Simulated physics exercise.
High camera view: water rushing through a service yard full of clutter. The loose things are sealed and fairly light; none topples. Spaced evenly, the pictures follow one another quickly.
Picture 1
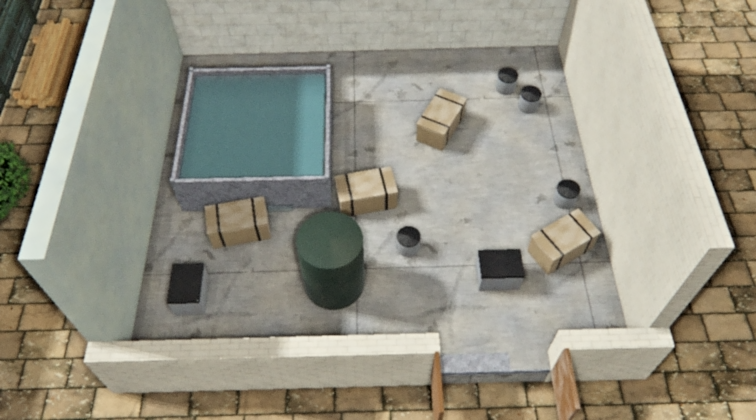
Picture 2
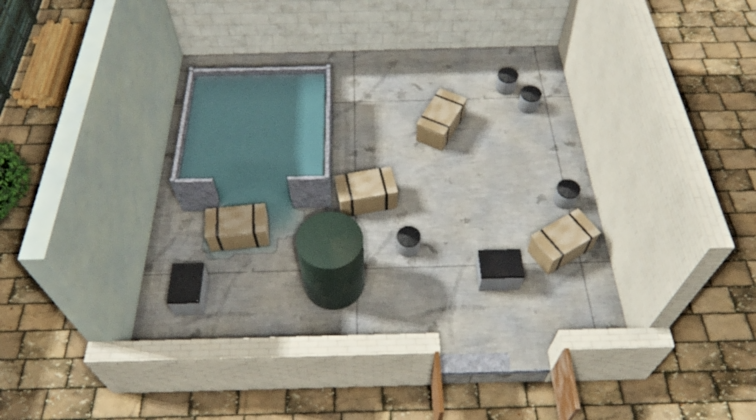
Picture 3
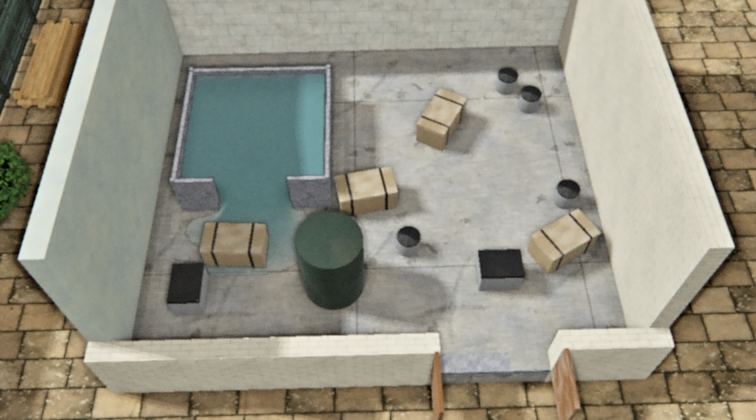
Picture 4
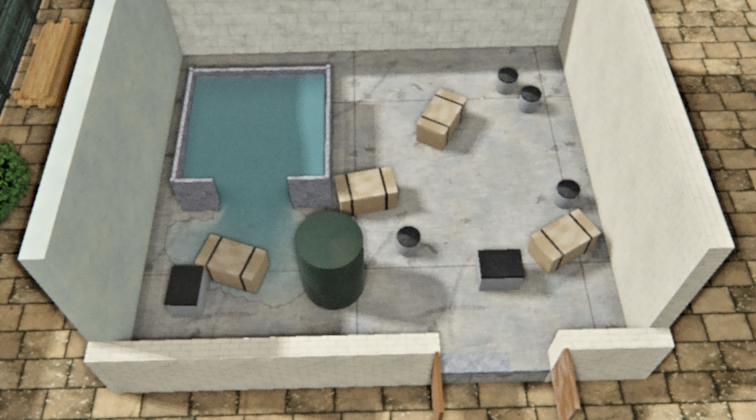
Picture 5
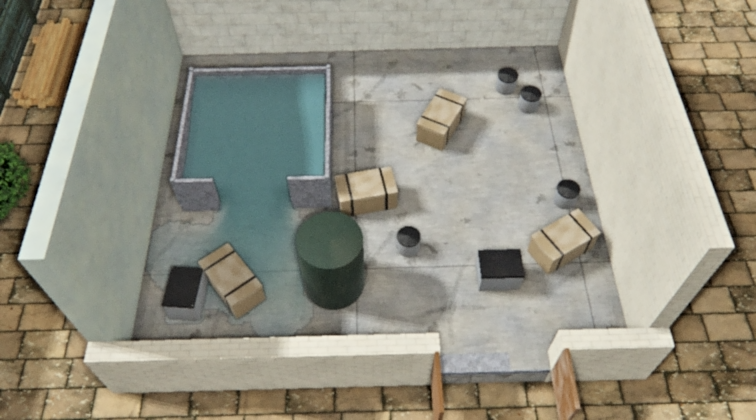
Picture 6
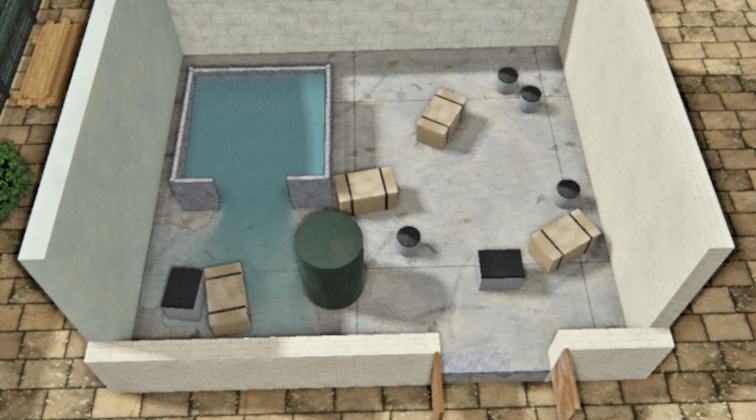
Water pours through a gap that opens in the front wall of a raised pool and spreads across the walled yard's floor. It pushes the strapped tan box in front of the gap forward, turning it until it sits beside the dark-topped box, which shifts slightly, while the other clutter stays put.
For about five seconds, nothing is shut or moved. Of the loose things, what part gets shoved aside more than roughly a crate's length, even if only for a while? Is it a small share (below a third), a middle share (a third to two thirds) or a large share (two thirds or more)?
A small share, below a third.
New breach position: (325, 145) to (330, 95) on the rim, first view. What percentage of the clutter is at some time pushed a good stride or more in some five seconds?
My figure is about 50 %.
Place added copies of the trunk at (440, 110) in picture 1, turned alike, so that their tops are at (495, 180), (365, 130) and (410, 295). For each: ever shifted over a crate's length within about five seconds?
First falls short; second falls short; third driven off.
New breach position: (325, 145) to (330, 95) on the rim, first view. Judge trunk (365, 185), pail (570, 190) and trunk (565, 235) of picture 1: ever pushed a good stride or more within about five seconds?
Here's my take, in sequence: Fails to go that far, dislodged that far, and dislodged that far.
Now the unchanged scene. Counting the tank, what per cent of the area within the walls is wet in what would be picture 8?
I'd call it close to 25 per cent.
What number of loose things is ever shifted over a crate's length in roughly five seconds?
So that is 2.
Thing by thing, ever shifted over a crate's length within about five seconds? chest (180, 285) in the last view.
Short answer: At least that much.
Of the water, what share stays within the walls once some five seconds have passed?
Near 100 per cent.
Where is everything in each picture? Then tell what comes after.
The first picture shows a trunk at (236, 215) rests on the ground; a chest at (186, 282), on the bottom; 0 of 10 have shifted.
The second picture shows a trunk at (236, 220), on the bottom, close to its start; a chest at (186, 282), on the bottom; 1 of 10 have shifted.
The third picture shows a trunk at (233, 238), on the bottom, a stride from its start; a chest at (186, 282), on the bottom; 1 of 10 have shifted.
The fourth picture shows a trunk at (231, 257) rests on the ground, a stride from its start; a chest at (184, 284) rests on the ground, close to its start; 1 of 10 have shifted.
The fifth picture shows a trunk at (230, 273) rests on the ground, a stride from its start; a chest at (183, 286), on the bottom, close to its start; 2 of 10 have shifted.
The sixth picture shows a trunk at (225, 293), on the bottom, a stride from its start; a chest at (182, 287) rests on the ground, close to its start; 2 of 10 have shifted.
A moment on, 1 of 10 are well off their spots; 1 afloat.
Next, 1 of 10 are well off their spots; 2 afloat.
Later, 2 of 10 are well off their spots; 2 afloat.
In the end, 2 of 10 are well off their spots, and 2 have been at some point; 1 afloat.
